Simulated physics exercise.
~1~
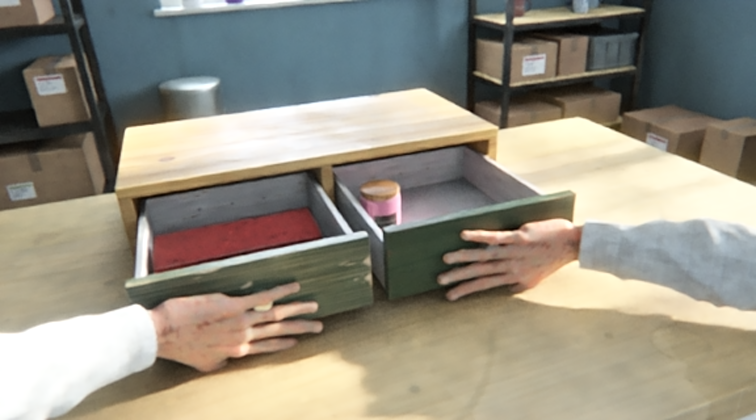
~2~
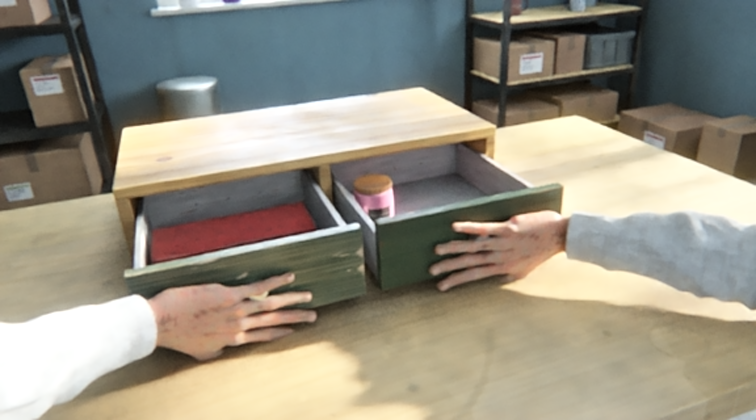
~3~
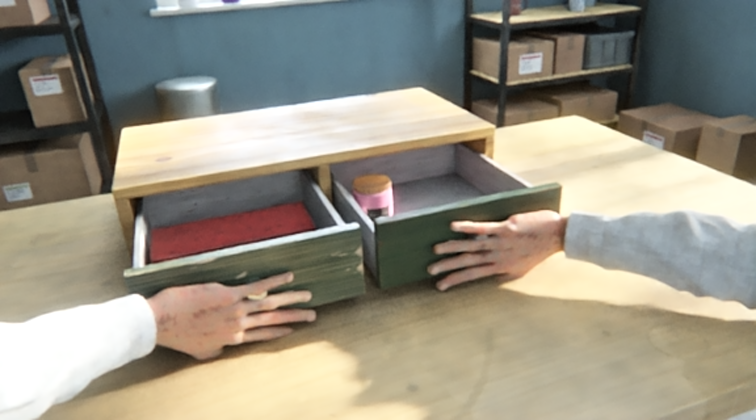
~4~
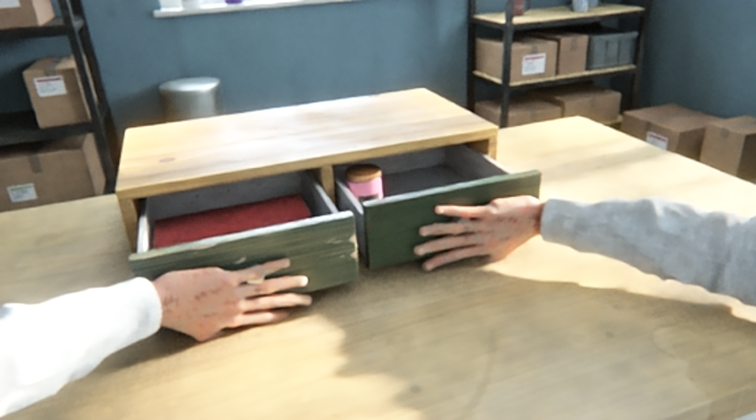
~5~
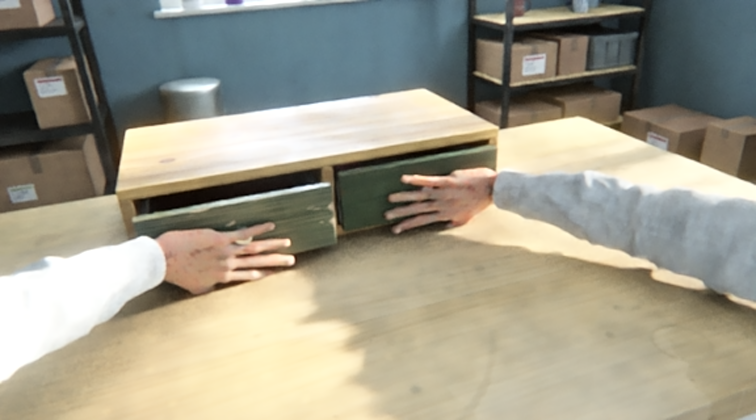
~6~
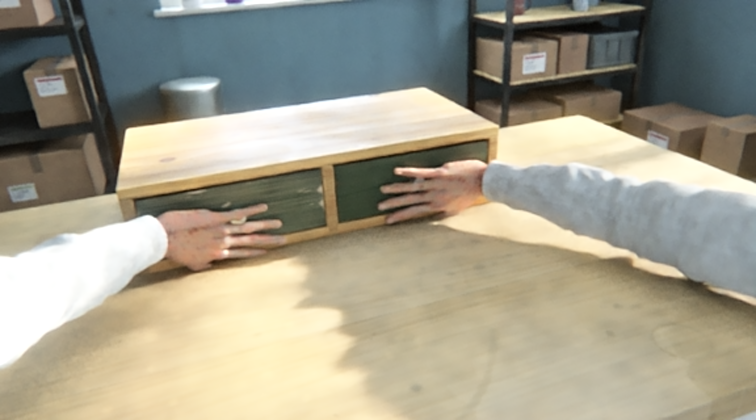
On a wooden table in a room with shelves of boxes, two hands slowly pushed in a pair of open green drawers, one holding a red block and the other a pink jar, until both were fully shut, the right slightly ahead.
